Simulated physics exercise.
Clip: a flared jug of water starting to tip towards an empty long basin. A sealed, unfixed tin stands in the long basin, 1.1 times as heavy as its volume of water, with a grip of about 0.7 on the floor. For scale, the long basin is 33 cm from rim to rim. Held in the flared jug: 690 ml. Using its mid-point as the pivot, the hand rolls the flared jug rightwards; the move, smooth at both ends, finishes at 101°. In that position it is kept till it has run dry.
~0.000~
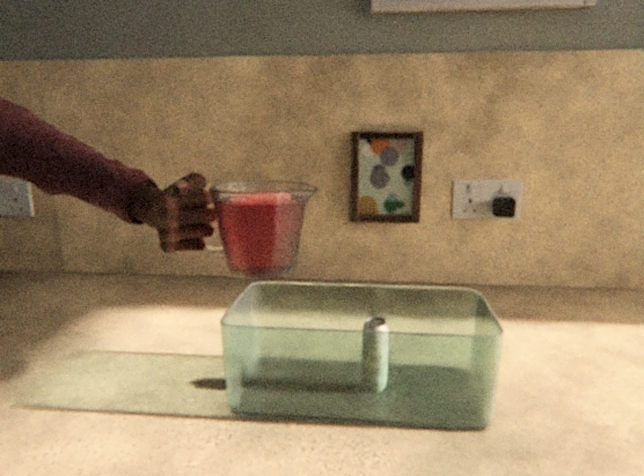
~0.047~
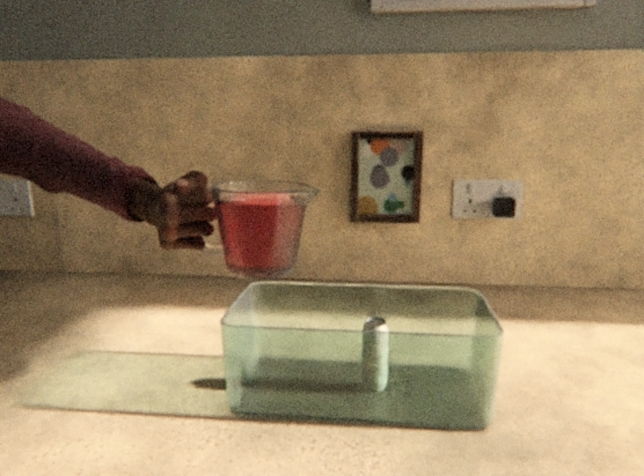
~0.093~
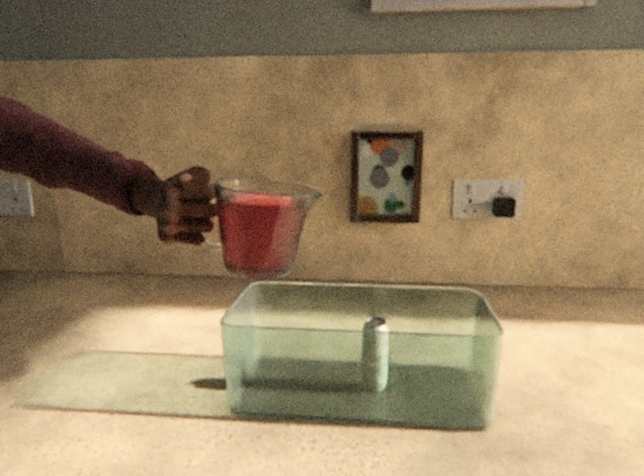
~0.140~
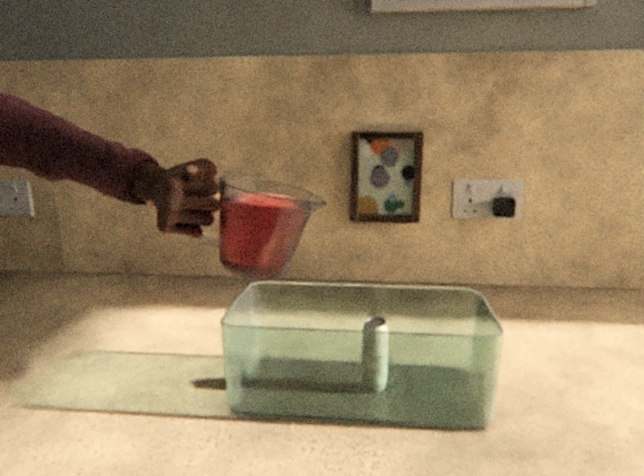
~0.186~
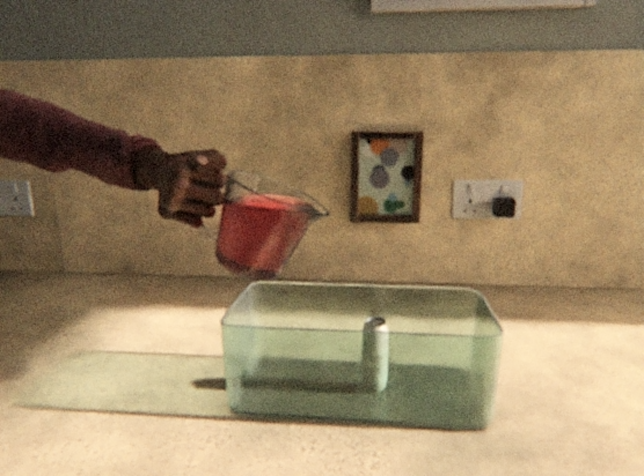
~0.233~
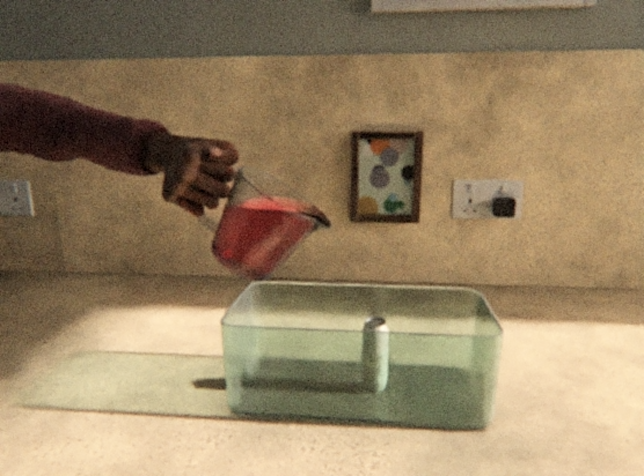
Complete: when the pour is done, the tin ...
... has tipped over.
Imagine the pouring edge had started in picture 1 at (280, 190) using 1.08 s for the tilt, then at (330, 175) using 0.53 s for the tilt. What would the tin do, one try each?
Run one: It does not tip. Run two: It tumbles.
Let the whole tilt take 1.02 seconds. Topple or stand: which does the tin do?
In that case the tin overturns.
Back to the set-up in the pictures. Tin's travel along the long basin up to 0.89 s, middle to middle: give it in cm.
About 8 cm.
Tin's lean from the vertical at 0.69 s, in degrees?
Lean: Around 10° from upright.
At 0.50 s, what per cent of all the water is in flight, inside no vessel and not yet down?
Close to 20 per cent, I'd say.
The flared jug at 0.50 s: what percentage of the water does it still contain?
Near 46 in a hundred.
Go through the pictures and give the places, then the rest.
It leans 0°; its right rim is at (319, 189); the water meets the walls at (219, 199) and (306, 200); the long basin's rim runs from (236, 302) to (490, 312); the tin's top is at (375, 324), in the first frame.
It leans 1°; its right rim is at (320, 190); the water meets the walls at (220, 198) and (306, 201), in the second frame.
It leans 6°; its right rim is at (323, 195); the water meets the walls at (222, 197) and (308, 202), in the third frame.
It leans 13°; its right rim is at (326, 203); the water meets the walls at (225, 195) and (312, 205), in the fourth frame.
It leans 22°; its right rim is at (330, 214); the water meets the walls at (229, 199) and (321, 209), in the fifth frame.
It leans 32°; its right rim is at (332, 227); the water meets the walls at (228, 210) and (320, 216); 1 per cent is over the edge, in the sixth frame.
By 0.50 s the tilt is 93° and 45 per cent is still to pour; the tin stands where it began.
By 0.69 s the tilt is 101° and 8 per cent is still to pour; the tin leans 12°.
By 0.89 s the tilt is 101° and 1 per cent is still to pour; the tin lies on its side.
By 1.11 s the tilt is 101° and 0 per cent is still to pour; the tin lies on its side.
At rest the tin lies on its side.
